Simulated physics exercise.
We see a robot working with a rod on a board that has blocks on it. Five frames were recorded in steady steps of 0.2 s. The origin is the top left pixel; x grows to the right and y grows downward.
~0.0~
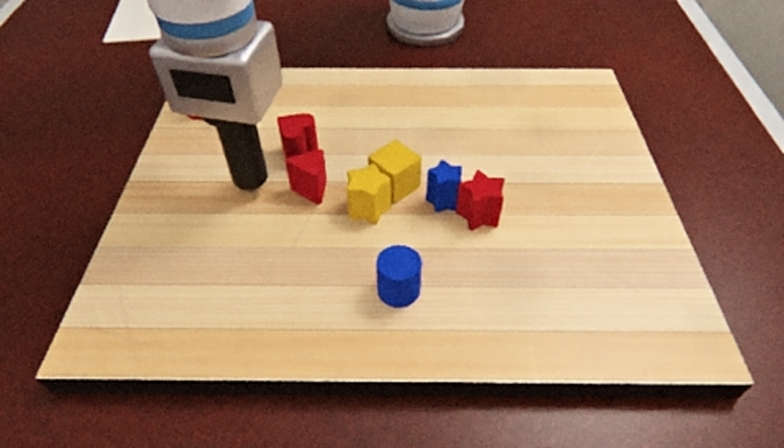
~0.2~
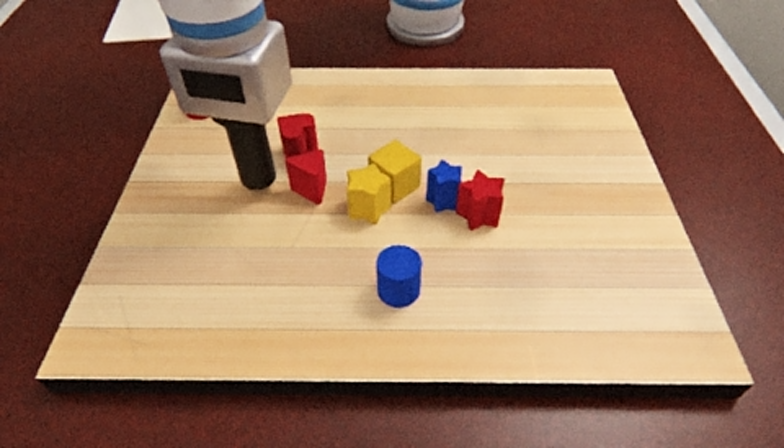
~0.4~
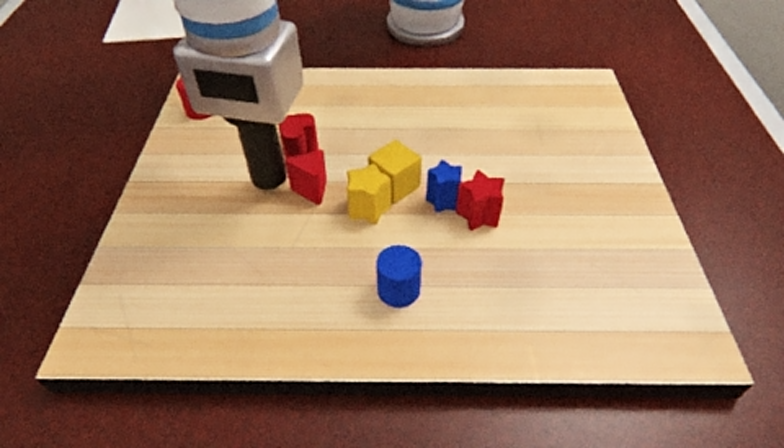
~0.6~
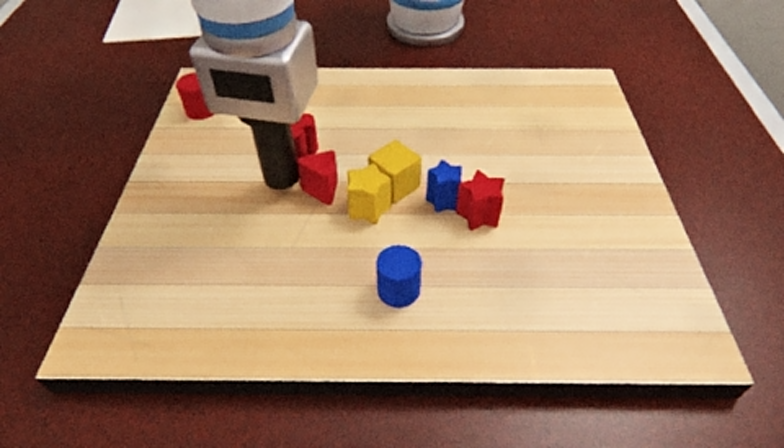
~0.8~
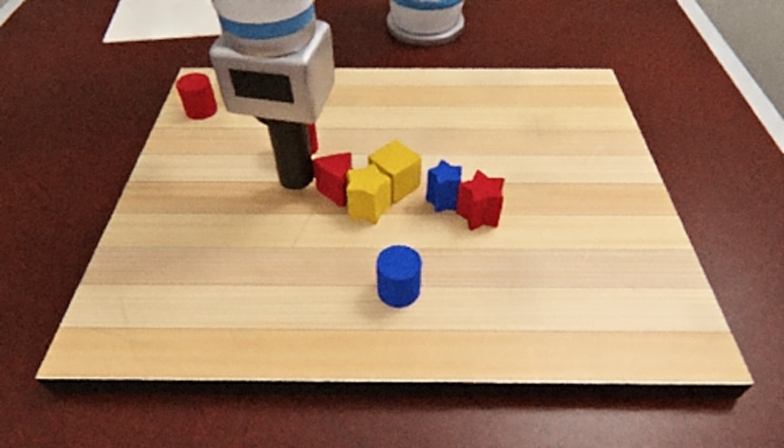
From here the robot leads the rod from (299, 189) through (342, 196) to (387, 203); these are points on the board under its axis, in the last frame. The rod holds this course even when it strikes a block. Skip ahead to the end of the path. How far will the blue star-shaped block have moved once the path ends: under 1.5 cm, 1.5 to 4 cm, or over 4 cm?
My estimate: Under 1.5 cm.
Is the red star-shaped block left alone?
Yes, it checks out.
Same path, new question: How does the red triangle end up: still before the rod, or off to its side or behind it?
It is driven along in front.
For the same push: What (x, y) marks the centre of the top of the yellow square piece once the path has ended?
Around pixel (418, 148).
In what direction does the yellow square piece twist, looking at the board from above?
From above, the turn goes anticlockwise.
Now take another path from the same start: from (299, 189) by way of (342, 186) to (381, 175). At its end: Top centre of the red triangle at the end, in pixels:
I expect it at (395, 166).
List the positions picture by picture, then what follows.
In the first frame, rod tip (250, 178); block tops, red triangle (308, 161); yellow star-shaped block (367, 179); yellow square piece (395, 156); blue star-shaped block (446, 171); red star-shaped block (484, 185).
In the second frame, rod (259, 178); blocks unchanged.
In the third frame, rod (269, 178); blocks unchanged.
In the fourth frame, rod (282, 178); red triangle (319, 161).
In the fifth frame, rod (297, 178); red triangle (334, 162); yellow star-shaped block (367, 179); yellow square piece (395, 156); blue star-shaped block (446, 171); red star-shaped block (484, 185).
The first path, step by step. Halfway along, rod (341, 186); red triangle (371, 169), turned 60° clockwise; yellow star-shaped block (386, 190); yellow square piece (398, 155).
At the end, rod (387, 192); red triangle (418, 172), turned 35° clockwise; yellow star-shaped block (404, 202), turned 30° clockwise; yellow square piece (418, 148), turned 25° anticlockwise; blue star-shaped block (453, 169), turned 25° clockwise; red star-shaped block in place.
